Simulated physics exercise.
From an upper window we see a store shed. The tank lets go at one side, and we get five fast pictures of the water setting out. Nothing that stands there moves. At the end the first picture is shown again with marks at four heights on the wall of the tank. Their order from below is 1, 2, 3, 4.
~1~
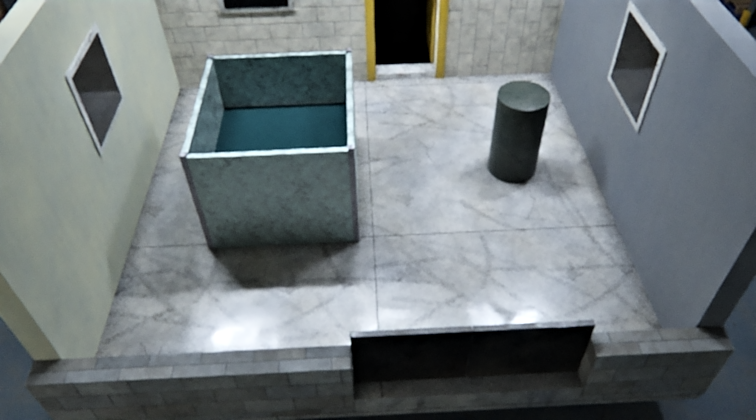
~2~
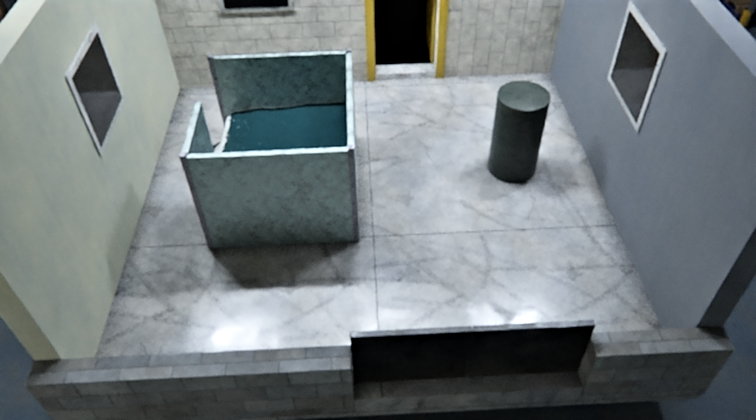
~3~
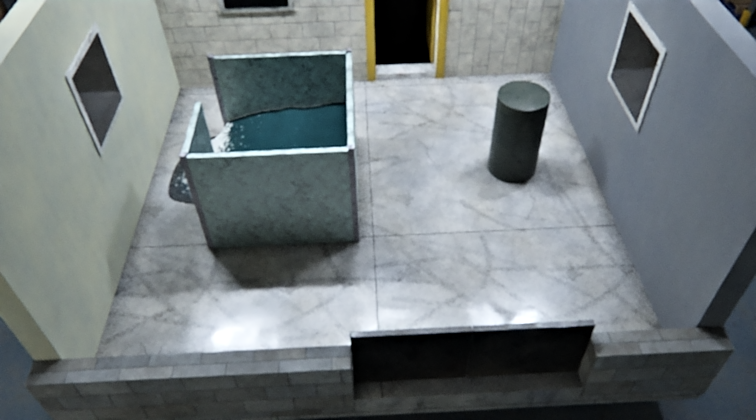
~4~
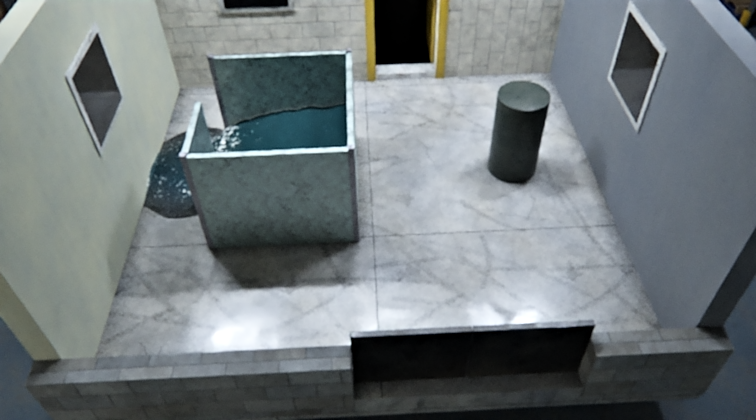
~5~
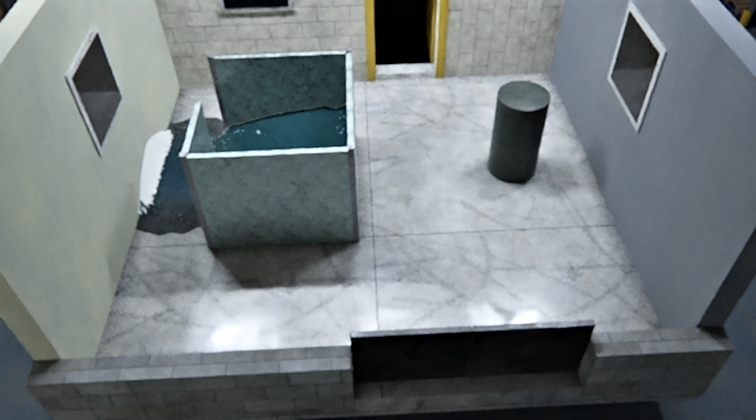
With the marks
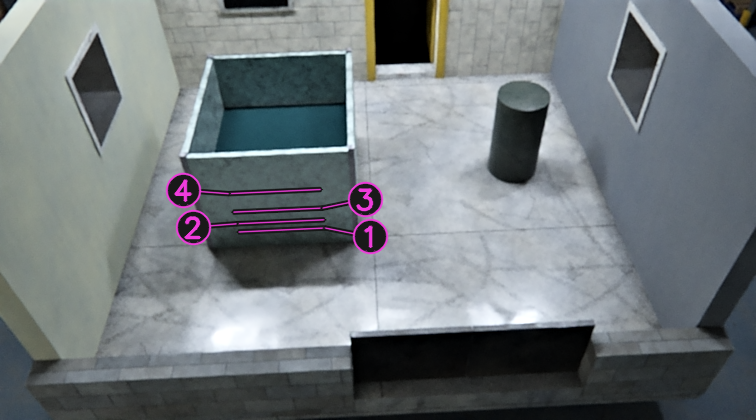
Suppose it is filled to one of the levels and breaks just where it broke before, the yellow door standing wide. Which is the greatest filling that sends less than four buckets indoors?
Mark 4 just does it.
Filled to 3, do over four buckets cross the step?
No.
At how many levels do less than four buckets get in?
All of the four.
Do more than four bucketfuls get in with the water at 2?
No, that is safe.
On the marked copy, 1 at (281, 230); 2 at (280, 221); 3 at (278, 210); 4 at (274, 191); from the bottom up 1, 2, 3, 4.
For mark 1, nothing gets over.
For mark 2, nothing gets over.
For mark 3, nothing gets over.
For mark 4, a bucket or two gets in.
